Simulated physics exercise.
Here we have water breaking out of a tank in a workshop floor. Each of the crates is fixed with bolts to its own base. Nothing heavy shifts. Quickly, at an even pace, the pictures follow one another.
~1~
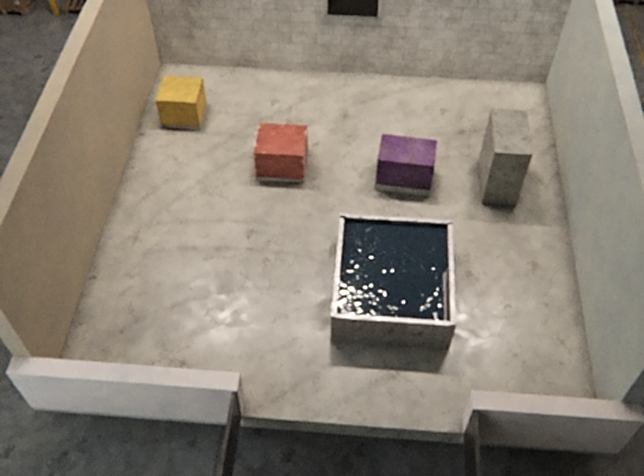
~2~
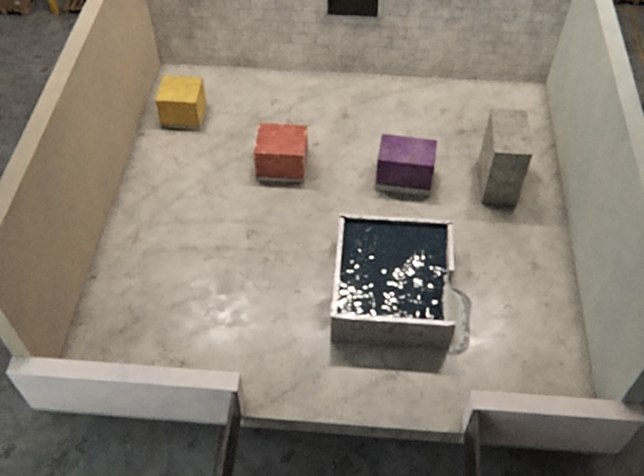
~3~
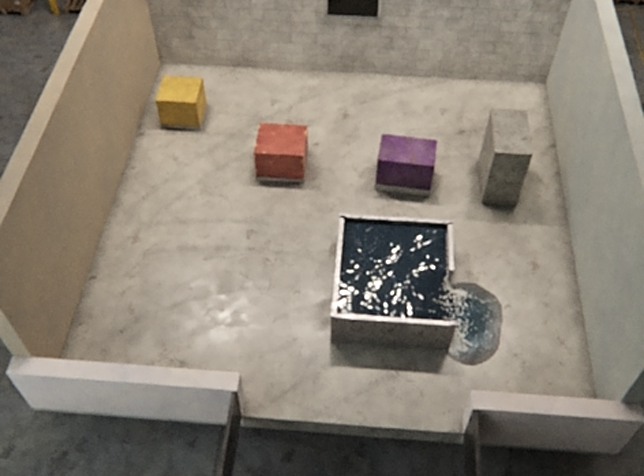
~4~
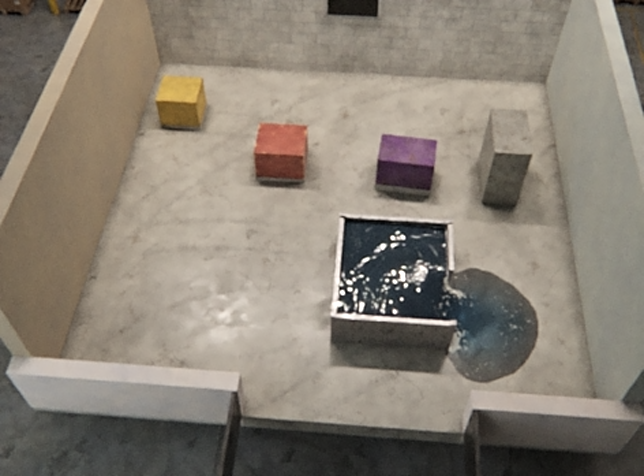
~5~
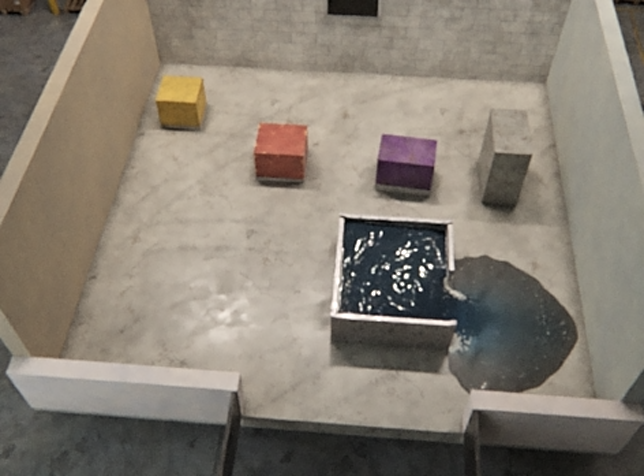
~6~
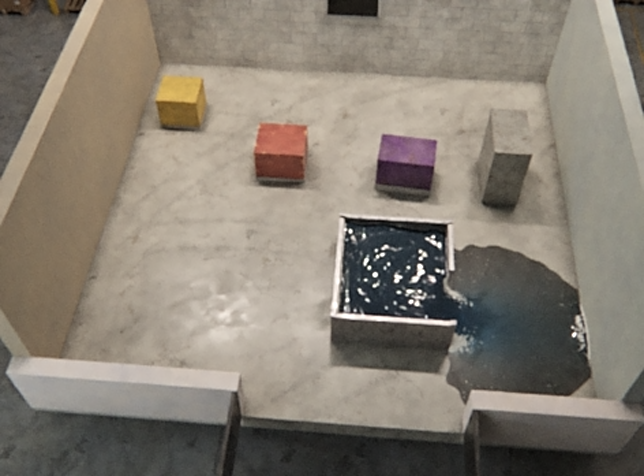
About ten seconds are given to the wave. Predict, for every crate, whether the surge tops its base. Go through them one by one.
The yellow crate has no water on it afterwards; the purple crate has no water on it afterwards; the red crate has no water on it afterwards.
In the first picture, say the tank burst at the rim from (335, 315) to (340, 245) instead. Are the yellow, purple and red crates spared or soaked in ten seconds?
My guess is yellow goes wet, purple remains untouched, and red goes wet.
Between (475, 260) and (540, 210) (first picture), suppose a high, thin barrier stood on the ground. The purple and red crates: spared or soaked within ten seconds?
Summary - purple crate: Not flooded; red crate: Not flooded.
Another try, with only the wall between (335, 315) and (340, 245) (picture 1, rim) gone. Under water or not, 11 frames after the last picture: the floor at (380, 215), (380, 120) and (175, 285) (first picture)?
Taken in turn, that's not reached, not reached, and finally reached.
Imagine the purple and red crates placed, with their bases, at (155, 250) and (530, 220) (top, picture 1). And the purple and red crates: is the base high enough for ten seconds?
One by one: Purple crate escapes it; red crate ends up wet.
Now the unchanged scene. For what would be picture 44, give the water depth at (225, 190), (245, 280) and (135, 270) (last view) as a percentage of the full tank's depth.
My figures are about 0, 0 and 0 percent.
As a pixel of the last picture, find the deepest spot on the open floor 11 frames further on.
It will be deepest around (581, 350).
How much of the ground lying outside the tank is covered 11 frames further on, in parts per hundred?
I'd estimate some 15 per cent.
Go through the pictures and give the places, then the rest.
In the first frame, the tank at (394, 270) is whole and still.
In the second frame, the front is at (457, 349), out from the gap at (446, 312).
In the third frame, water pours out at (446, 313) and has run to (493, 304).
In the fourth frame, the front is at (528, 309), out from the gap at (446, 313).
In the fifth frame, the front is at (570, 338), out from the gap at (446, 313).
In the sixth frame, the front is at (588, 370), out from the gap at (446, 313).
A moment on, water covers 10 % of the floor; the yellow crate not reached, the purple crate not reached, the red crate not reached.
Next, water covers 15 % of the floor; the yellow crate not reached, the purple crate not reached, the red crate not reached.
Then, water covers 25 % of the floor; the yellow crate not reached, the purple crate water round its plinth, the red crate not reached.
Later, water covers 45 % of the floor; the yellow crate not reached, the purple crate water round its plinth, the red crate water round its plinth.
In the end, water covers 80 % of the floor; the yellow crate stayed above the water, the purple crate stayed above the water, the red crate stayed above the water.
